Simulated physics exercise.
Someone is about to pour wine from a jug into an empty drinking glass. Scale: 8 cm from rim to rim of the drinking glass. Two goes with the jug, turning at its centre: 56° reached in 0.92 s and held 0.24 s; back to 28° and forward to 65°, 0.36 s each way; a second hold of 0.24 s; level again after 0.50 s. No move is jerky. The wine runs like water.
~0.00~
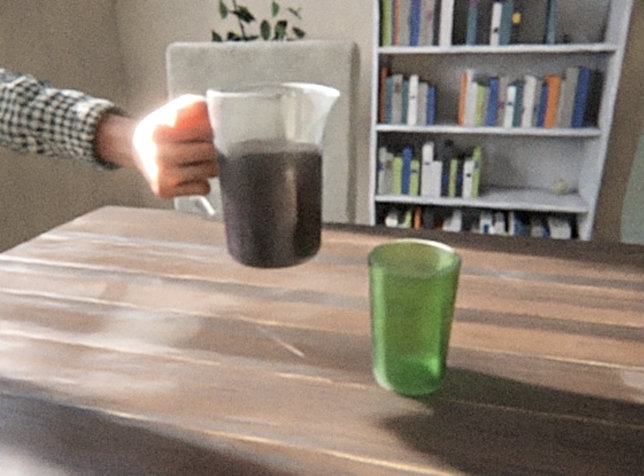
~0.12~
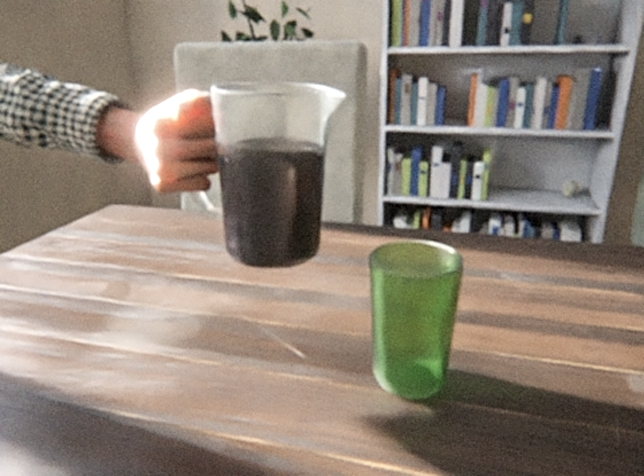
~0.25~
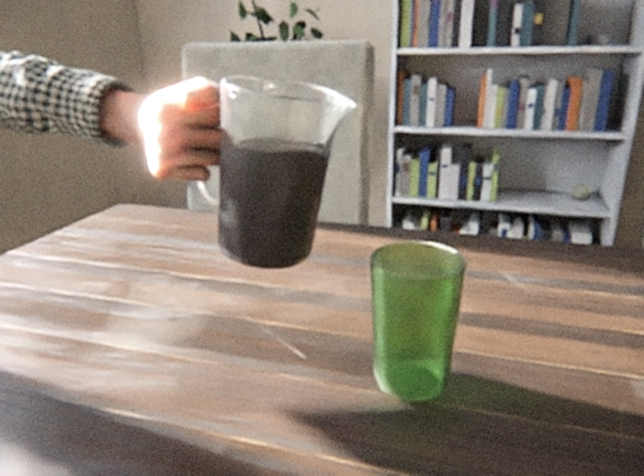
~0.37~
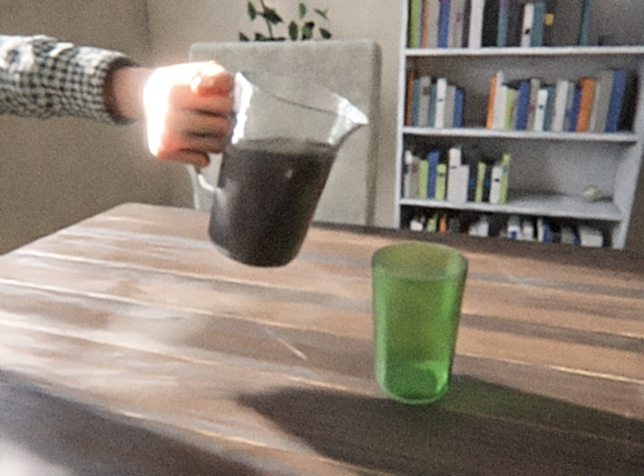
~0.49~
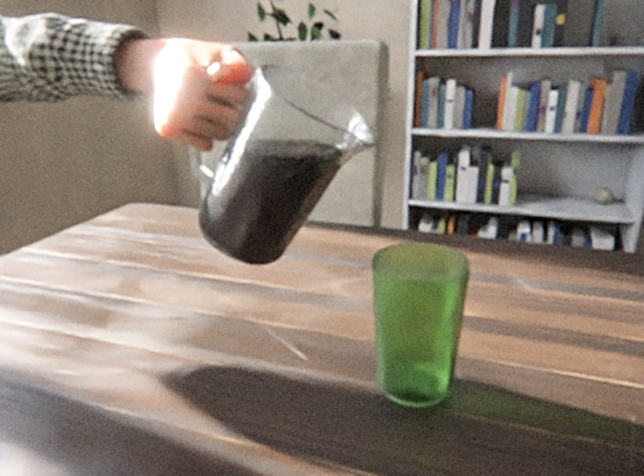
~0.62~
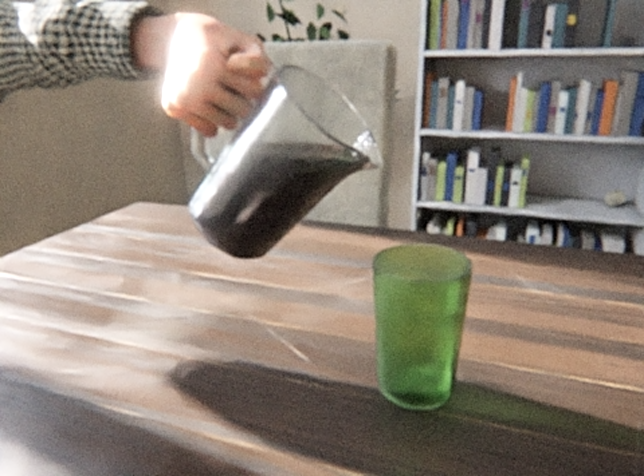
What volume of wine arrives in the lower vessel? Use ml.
About 220 ml.
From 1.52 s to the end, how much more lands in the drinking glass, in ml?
About 130 ml.
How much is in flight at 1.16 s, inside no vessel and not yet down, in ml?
Some 15 ml.
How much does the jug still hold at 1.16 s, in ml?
Some 600 ml.
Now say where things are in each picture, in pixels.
Tilt 0°; pouring edge (339, 93); surface from (227, 145) to (320, 148); the drinking glass's rim runs from (370, 255) to (460, 263), in the first frame.
Tilt 2°; pouring edge (344, 95); surface from (229, 143) to (322, 147), in the second frame.
Tilt 9°; pouring edge (355, 105); surface from (232, 143) to (326, 148), in the third frame.
Tilt 20°; pouring edge (367, 121); surface from (235, 147) to (335, 148), in the fourth frame.
Tilt 31°; pouring edge (377, 144); surface from (225, 167) to (344, 152), in the fifth frame.
Tilt 42°; pouring edge (382, 165); surface from (216, 171) to (370, 160), in the sixth frame.
By 1.16 s the tilt is 56° and the drinking glass has 60 ml, the jug 595 ml, and 0 ml is on the table.
By 1.52 s the tilt is 28° and the drinking glass has 95 ml, the jug 580 ml, and 0 ml is on the table.
By 2.12 s the tilt is 65° and the drinking glass has 155 ml, the jug 490 ml, and 0 ml is on the table.
By 2.48 s the tilt is 12° and the drinking glass has 220 ml, the jug 455 ml, and 0 ml is on the table.
At rest the drinking glass has 220 ml, the jug 455 ml, and 0 ml is on the table.
